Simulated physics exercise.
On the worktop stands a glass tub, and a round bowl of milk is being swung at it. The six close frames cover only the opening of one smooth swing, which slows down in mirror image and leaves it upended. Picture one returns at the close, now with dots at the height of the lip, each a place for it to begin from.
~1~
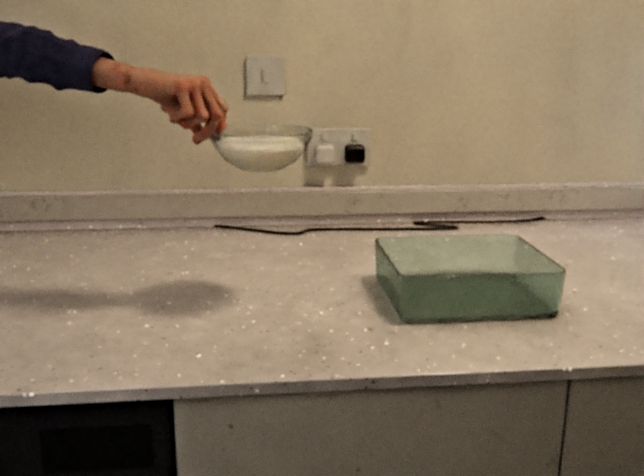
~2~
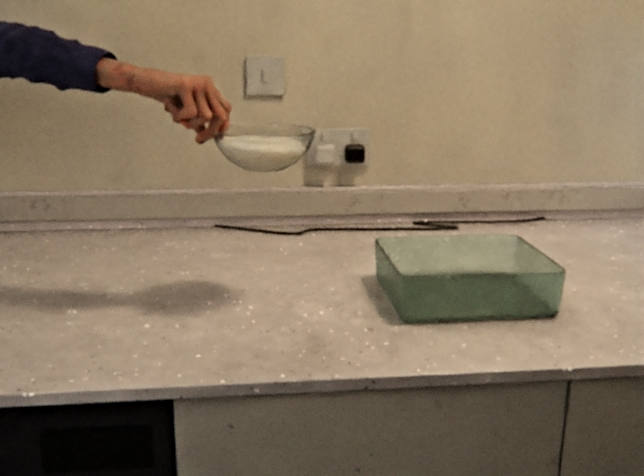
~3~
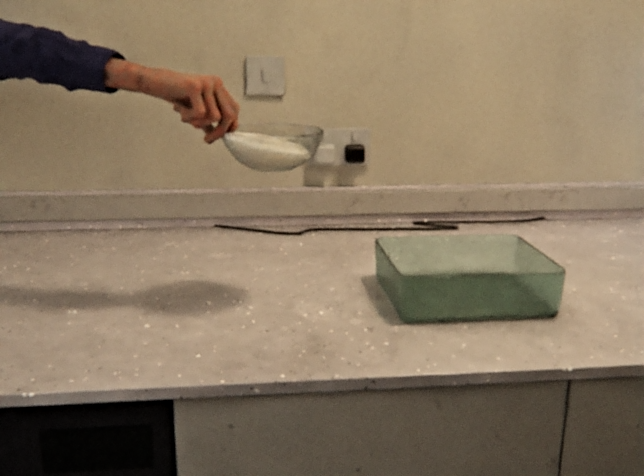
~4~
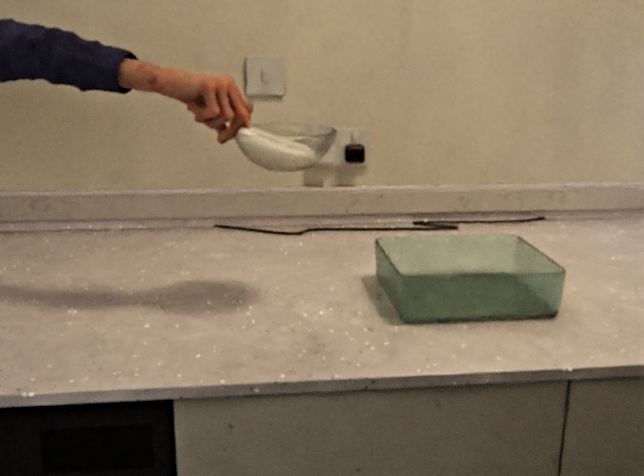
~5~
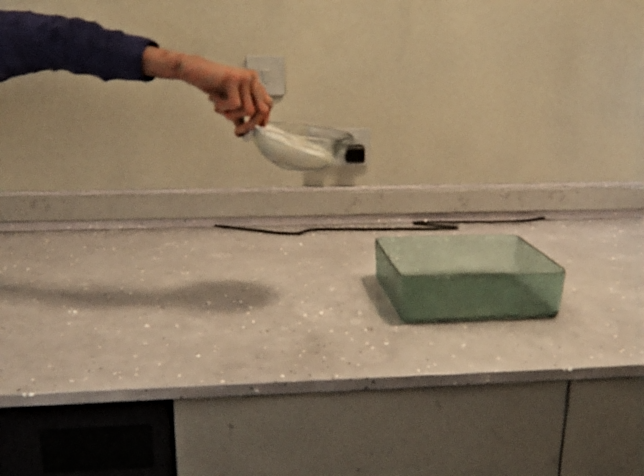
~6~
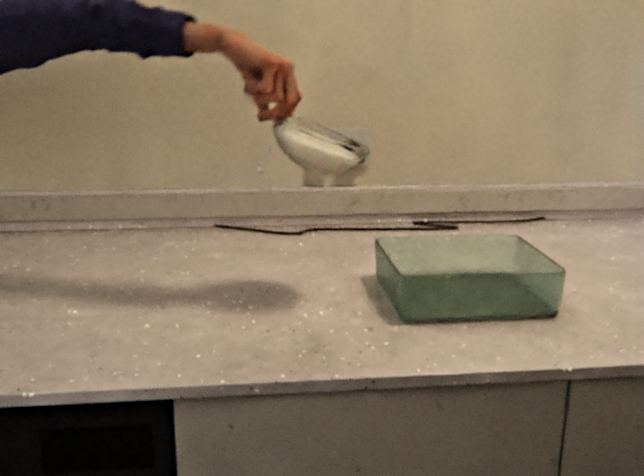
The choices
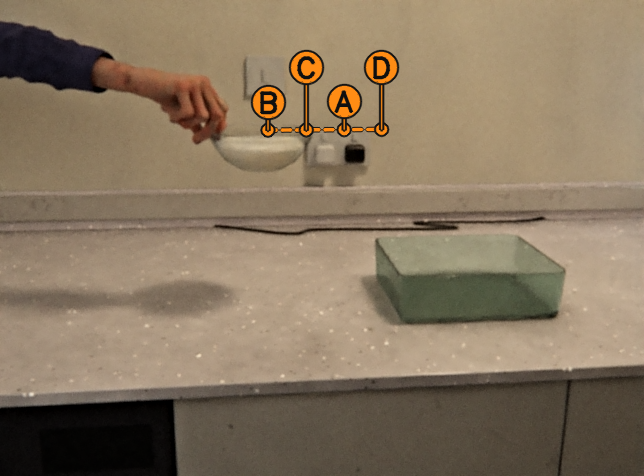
A hand in a dark blue sleeve held a clear round bowl of milk above a worktop, then moved it right toward a greenish glass tub, gradually tilting the bowl as it went.
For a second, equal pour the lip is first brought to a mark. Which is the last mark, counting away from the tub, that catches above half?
The limit is B.
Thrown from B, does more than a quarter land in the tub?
Yes, clearly.
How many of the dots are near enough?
All of the four.
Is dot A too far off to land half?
No.
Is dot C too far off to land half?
No.
On the marked copy, A at (344, 129); B at (268, 130); C at (306, 129); D at (381, 129).
Choosing A, about 68 % lands in the tub, 6 % falls short and 26 % goes beside or beyond.
Choosing B, about 65 % lands in the tub, 17 % falls short and 18 % goes beside or beyond.
Choosing C, about 72 % lands in the tub, 5 % falls short and 24 % goes beside or beyond.
Choosing D, about 71 % lands in the tub, 15 % falls short and 14 % goes beside or beyond.
